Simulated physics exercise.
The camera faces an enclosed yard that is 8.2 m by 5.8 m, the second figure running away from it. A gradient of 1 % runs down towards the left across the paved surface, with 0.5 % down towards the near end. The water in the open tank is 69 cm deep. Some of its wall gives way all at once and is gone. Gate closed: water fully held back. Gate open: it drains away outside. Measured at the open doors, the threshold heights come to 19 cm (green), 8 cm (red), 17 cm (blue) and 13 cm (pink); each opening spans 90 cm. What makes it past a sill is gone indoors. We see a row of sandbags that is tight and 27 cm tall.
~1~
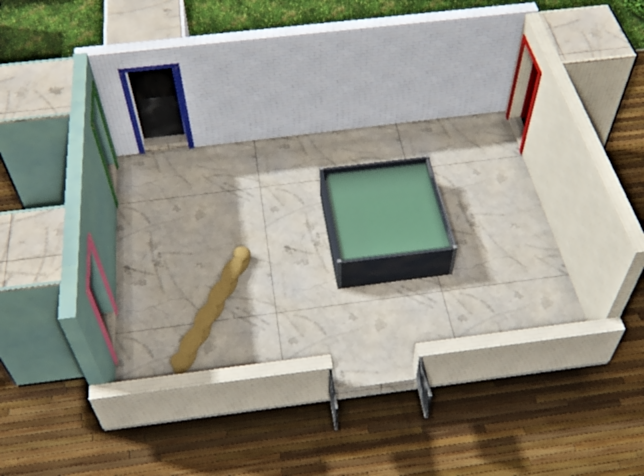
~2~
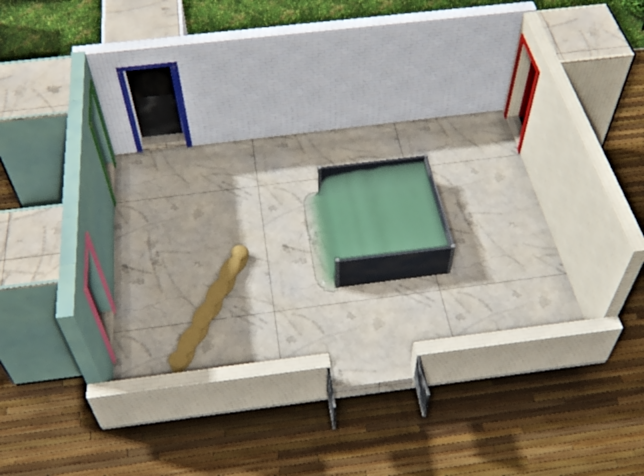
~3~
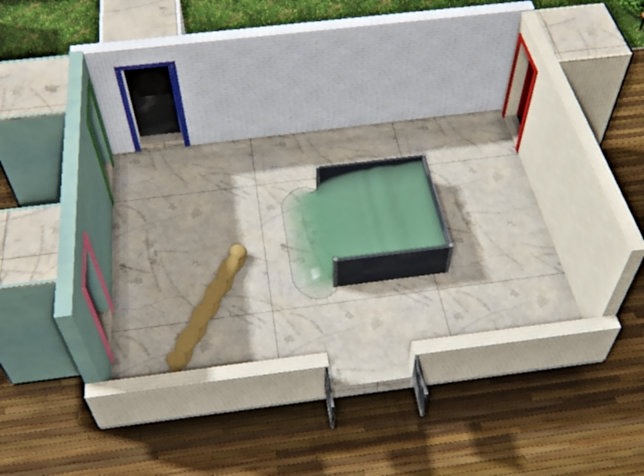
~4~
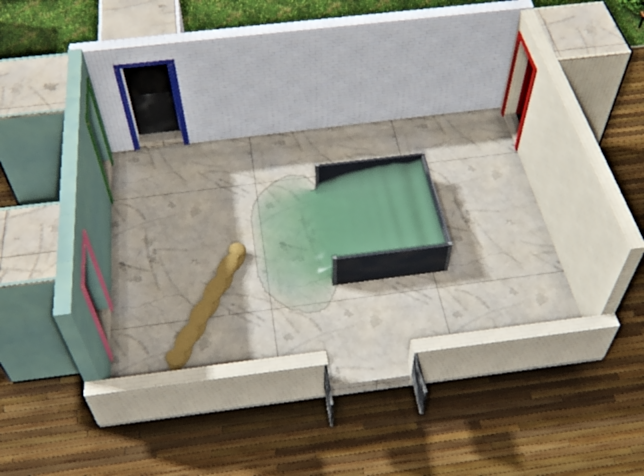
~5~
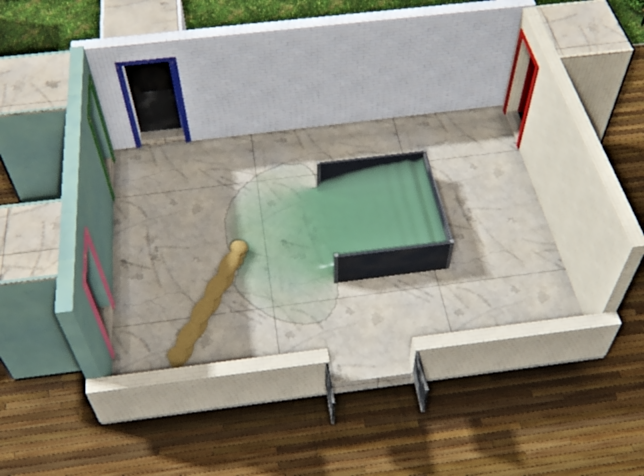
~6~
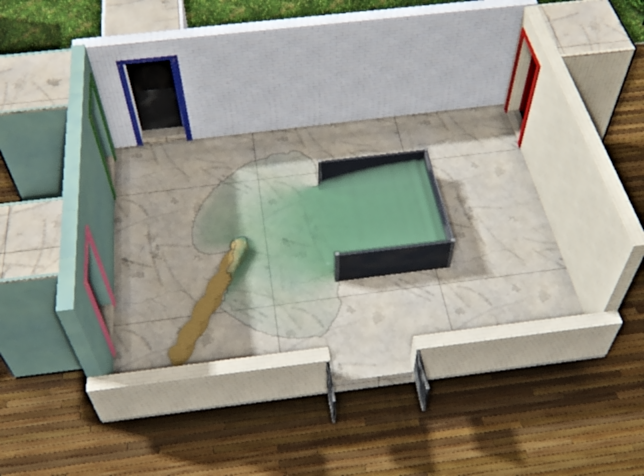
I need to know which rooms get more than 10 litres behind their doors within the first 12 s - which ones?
Here is each one: The green door gets more than 10 litres; the red door does not get more than 10 litres; the blue door gets more than 10 litres; the pink door gets more than 10 litres.
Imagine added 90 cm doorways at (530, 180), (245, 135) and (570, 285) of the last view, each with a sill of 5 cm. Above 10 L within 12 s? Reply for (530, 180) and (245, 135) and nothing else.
Order as listed: Respected and surpassed.
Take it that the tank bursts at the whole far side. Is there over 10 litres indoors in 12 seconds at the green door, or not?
Then: Green over.
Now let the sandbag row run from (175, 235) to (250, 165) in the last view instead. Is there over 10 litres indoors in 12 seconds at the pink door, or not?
Next, pink ends up on the high side.
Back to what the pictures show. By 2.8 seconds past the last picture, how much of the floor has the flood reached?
Near 50 per cent is wet.
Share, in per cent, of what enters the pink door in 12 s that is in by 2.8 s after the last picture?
I'd say close to 25 percent.
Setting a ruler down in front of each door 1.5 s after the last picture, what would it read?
In cm: Green 27, red 0, blue 12, pink 4.
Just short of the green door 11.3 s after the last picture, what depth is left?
8.5 cm.
Then, 0.7 s after the last picture water covers 35 % of the floor and is deepest (43 cm) near (251, 250); green door not reached, red door not reached, blue door not reached, pink door not reached.
Then, 1.5 s after the last picture water covers 45 % of the floor and is deepest (40 cm) near (116, 153); green door 27 cm at the sill, 2 L in, red door not reached, blue door 12 cm at the sill, 0 L in, pink door 4 cm at the sill, 0 L in.
Then, 2.8 s after the last picture water covers 50 % of the floor and is deepest (30 cm) near (125, 397); green door 26 cm at the sill, 50 L in, red door not reached, blue door 22 cm at the sill, 16 L in, pink door 20 cm at the sill, 17 L in.
Then, 6.3 s after the last picture water covers 85 % of the floor and is deepest (18 cm) near (114, 398); green door 11 cm at the sill, 62 L in, red door not reached, blue door 12 cm at the sill, 23 L in, pink door 15 cm at the sill, 61 L in.
Then, 11.3 s after the last picture water covers 95 % of the floor and is deepest (12 cm) near (114, 398); green door 8 cm at the sill, 63 L in, red door 5 cm at the sill, 1 L in, blue door 7 cm at the sill, 23 L in, pink door 9 cm at the sill, 64 L in.
